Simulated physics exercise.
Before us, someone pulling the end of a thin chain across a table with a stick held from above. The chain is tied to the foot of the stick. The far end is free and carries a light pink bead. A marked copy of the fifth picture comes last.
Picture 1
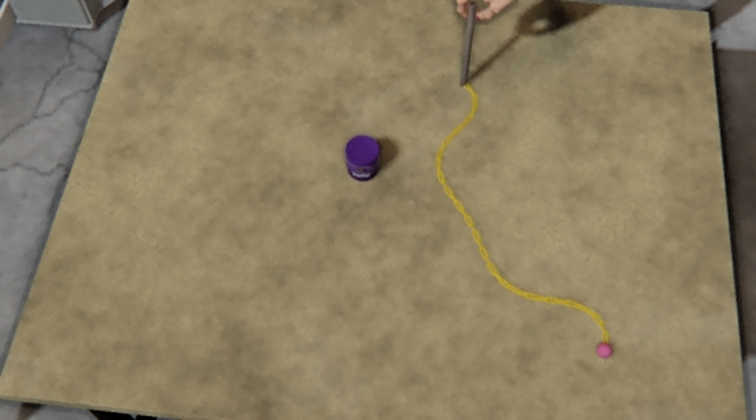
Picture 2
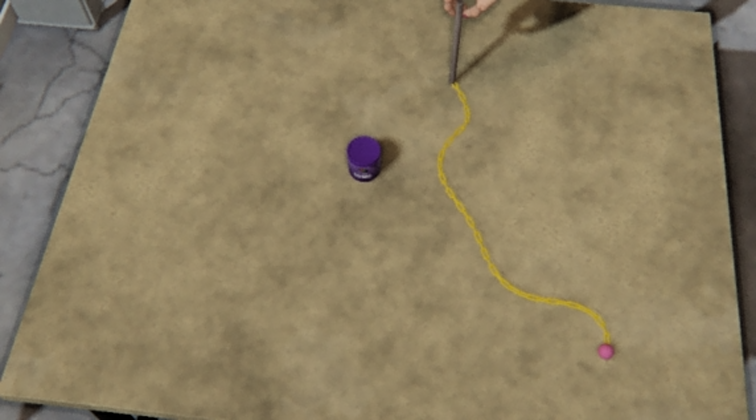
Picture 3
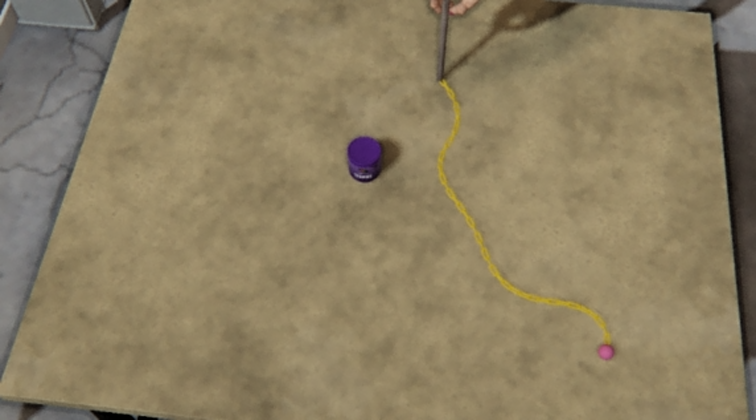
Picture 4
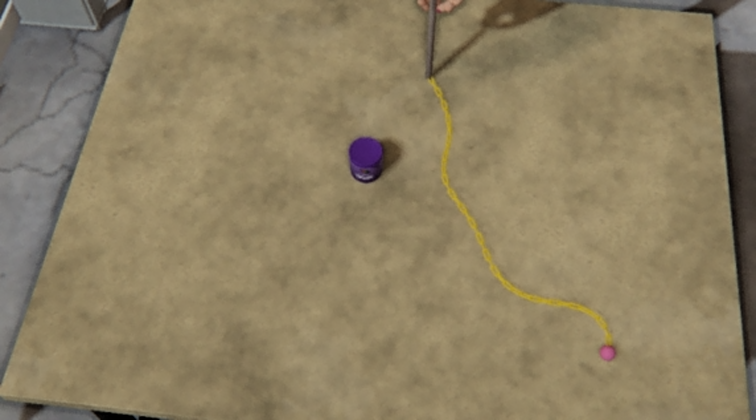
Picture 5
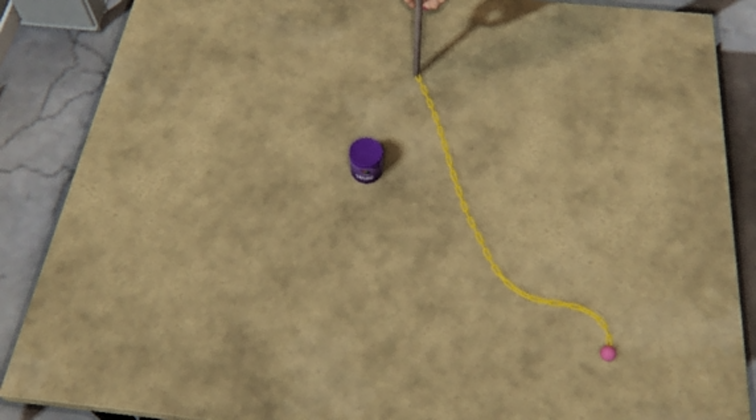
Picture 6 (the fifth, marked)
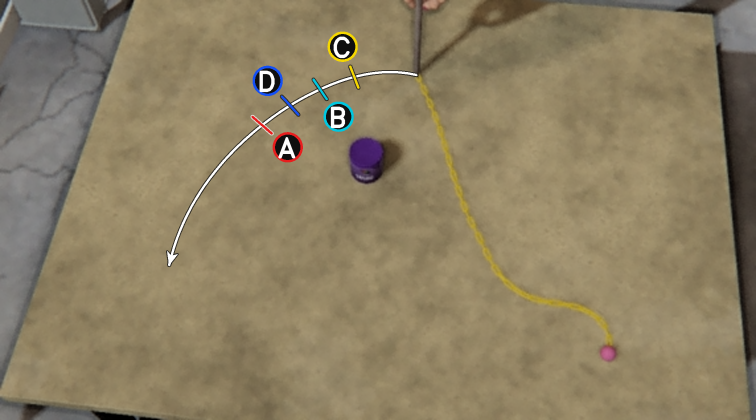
A hand with a stick pulls the top of a yellow chain left, straightening its upper part.
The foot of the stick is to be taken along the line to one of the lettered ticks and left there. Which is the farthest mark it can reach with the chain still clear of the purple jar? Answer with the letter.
All is well up to A.
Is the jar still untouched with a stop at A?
Yes.
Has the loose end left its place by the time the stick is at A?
Yes.
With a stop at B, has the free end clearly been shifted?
Yes.
On the marked copy, A at (262, 125); B at (320, 89); C at (354, 77); D at (290, 105); the route from (416, 75) via (259, 128) to (169, 265).
With A. Early on, foot of the stick (358, 77), middle of the chain (472, 204), free end (608, 346).
Further on, foot of the stick (303, 99), middle of the chain (457, 190), free end (594, 328).
At the end, foot of the stick (262, 126), middle of the chain (437, 185), free end (580, 315); nothing has been touched.
As for the rest, B is safe but short; C is safe but short; D is safe but short.
